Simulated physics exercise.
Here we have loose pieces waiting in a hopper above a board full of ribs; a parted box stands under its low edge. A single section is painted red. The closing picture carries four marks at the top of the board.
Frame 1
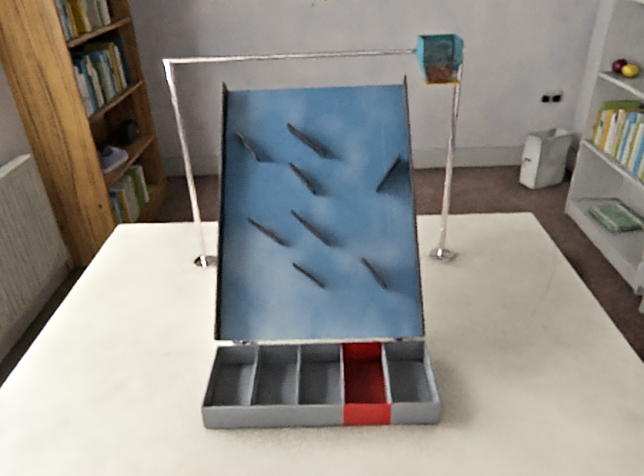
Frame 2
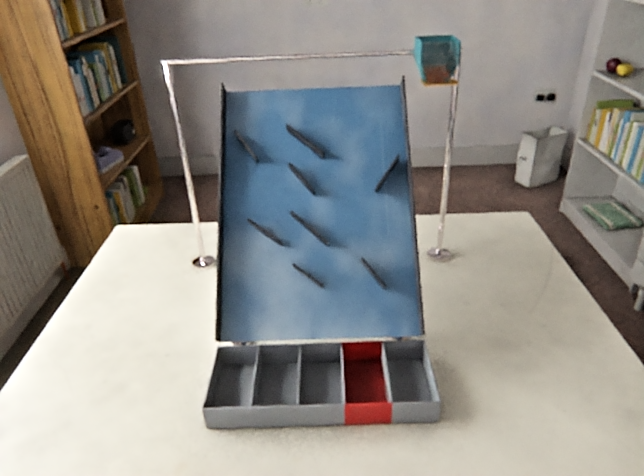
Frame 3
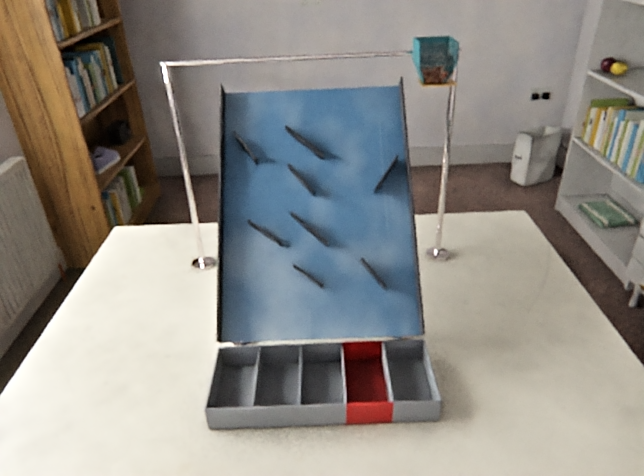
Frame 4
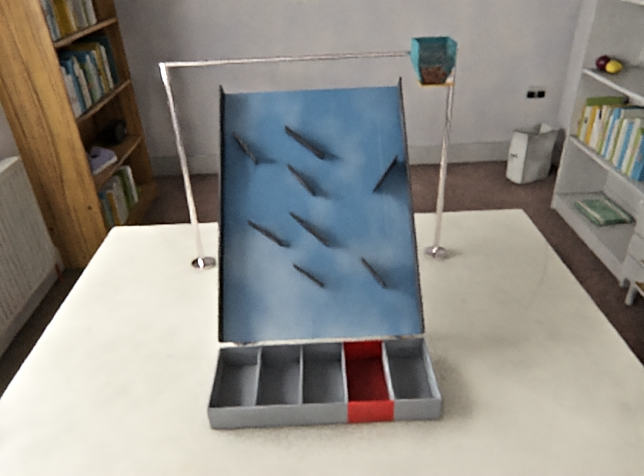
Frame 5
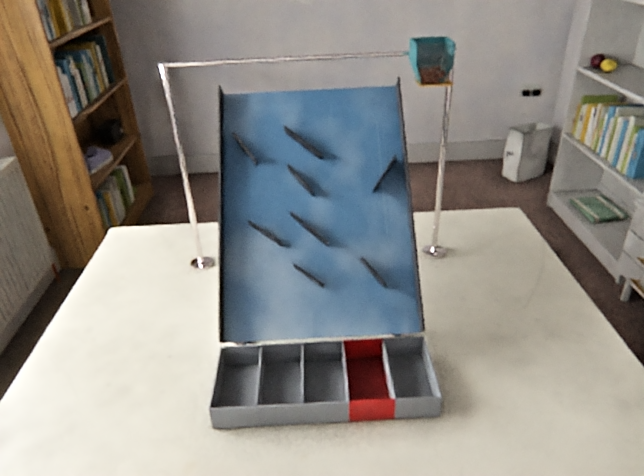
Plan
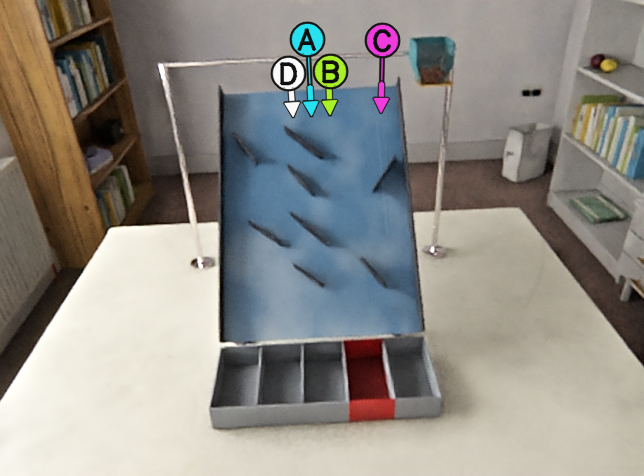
A tilted blue board with dark ribs stood on a white table above a gray divided box with one red section, while a small container sat up at the right, and nothing really moved.
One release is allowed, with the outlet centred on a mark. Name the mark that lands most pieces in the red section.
Mark B.
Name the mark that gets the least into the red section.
The answer is C.
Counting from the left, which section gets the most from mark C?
It is the third one.
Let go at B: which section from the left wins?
It is the fourth one.
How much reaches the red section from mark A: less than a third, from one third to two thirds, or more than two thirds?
Mark A gives from one third to two thirds.
On the marked copy, mark A meets the board at (311, 110); mark B meets the board at (329, 109); mark C meets the board at (381, 107); mark D meets the board at (292, 111).
Choosing A, about a third in the red section, about half in other sections.
Choosing B, about two thirds in the red section, about a third in other sections, a stray few outside the box.
Choosing C, a small part in the red section, most in other sections, a small part outside the box.
Choosing D, about half in the red section, about half in other sections.
